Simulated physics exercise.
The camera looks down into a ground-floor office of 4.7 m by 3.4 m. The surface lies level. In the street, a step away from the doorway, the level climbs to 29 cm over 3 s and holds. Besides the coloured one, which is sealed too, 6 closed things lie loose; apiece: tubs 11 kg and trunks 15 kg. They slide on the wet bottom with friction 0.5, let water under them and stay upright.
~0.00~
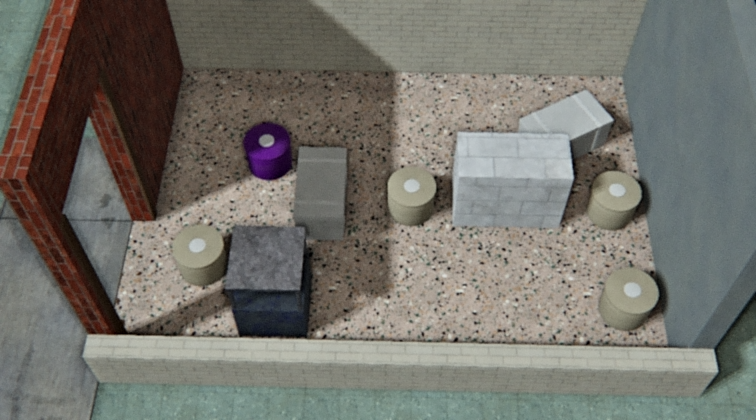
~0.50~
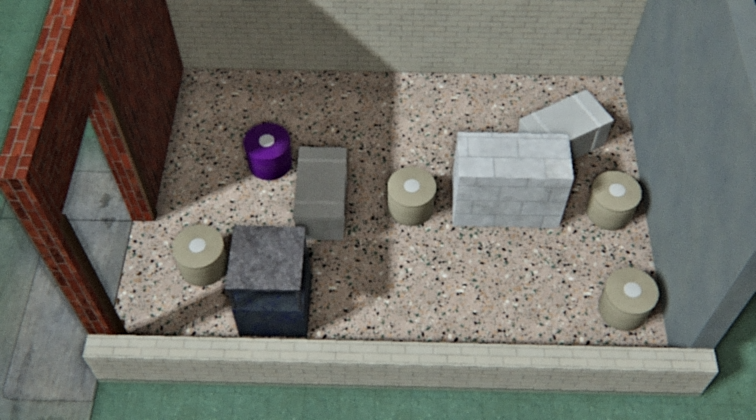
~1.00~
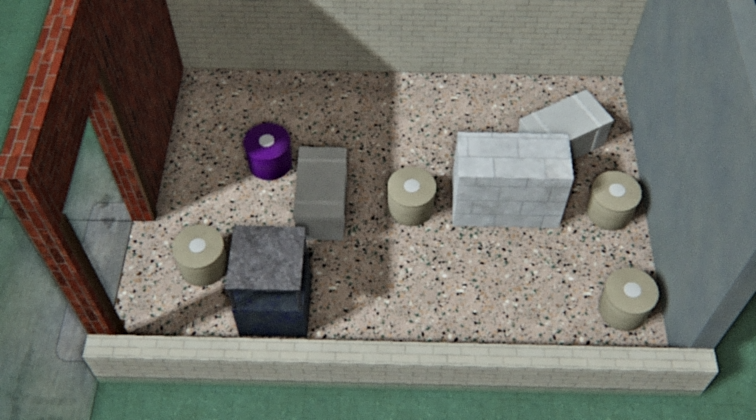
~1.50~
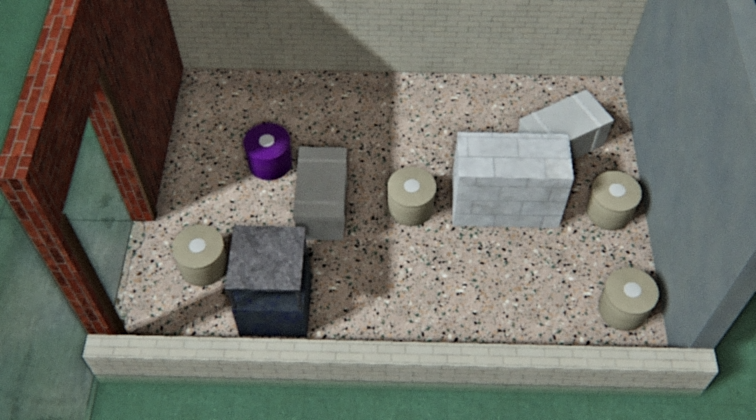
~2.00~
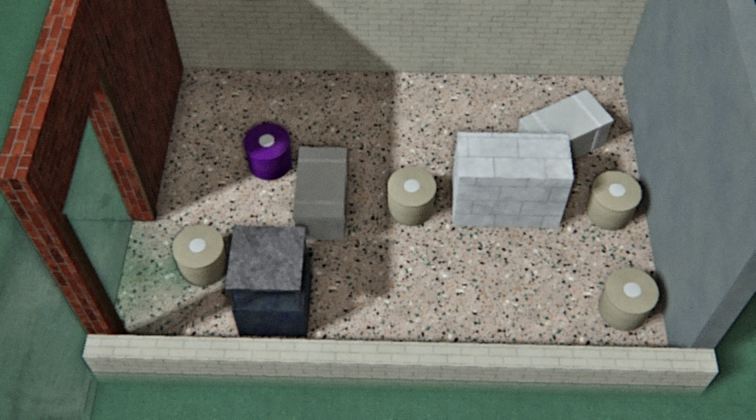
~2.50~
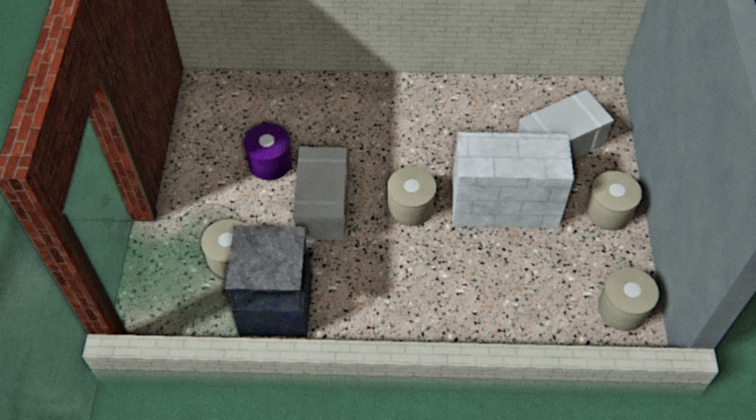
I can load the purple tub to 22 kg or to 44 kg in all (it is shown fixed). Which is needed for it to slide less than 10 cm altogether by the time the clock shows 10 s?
I expect that only the higher weight holds it.
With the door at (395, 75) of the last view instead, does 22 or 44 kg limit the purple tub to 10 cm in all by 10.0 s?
In that case the smaller load will do.
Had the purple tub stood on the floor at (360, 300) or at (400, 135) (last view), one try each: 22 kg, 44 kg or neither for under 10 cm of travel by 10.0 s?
In turn: Either load holds; only the larger holds.
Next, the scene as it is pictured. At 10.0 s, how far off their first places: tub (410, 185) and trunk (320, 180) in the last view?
In that order: 140 cm, 250 cm.
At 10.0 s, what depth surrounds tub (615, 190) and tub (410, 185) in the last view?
Roughly 16 and 16 cm.
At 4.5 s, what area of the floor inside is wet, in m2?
About 10.0 m2.
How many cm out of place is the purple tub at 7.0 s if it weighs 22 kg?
Roughly 50 cm.
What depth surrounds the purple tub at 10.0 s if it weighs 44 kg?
Roughly 12 cm.
After 3.5 s the purple tub would be 0 cm from its start with 22 kg and 0 cm from its start with 44 kg; 5 cm of water round it then.
After 4.5 s the purple tub would be 0 cm from its start with 22 kg and 0 cm from its start with 44 kg; 6 cm of water round it then.
After 7.0 s the purple tub would be 49 cm from its start with 22 kg and 0 cm from its start with 44 kg; 9 cm of water round it then.
After 10.0 s the purple tub would be 107 cm from its start with 22 kg and 0 cm from its start with 44 kg; 12 cm of water round it then.
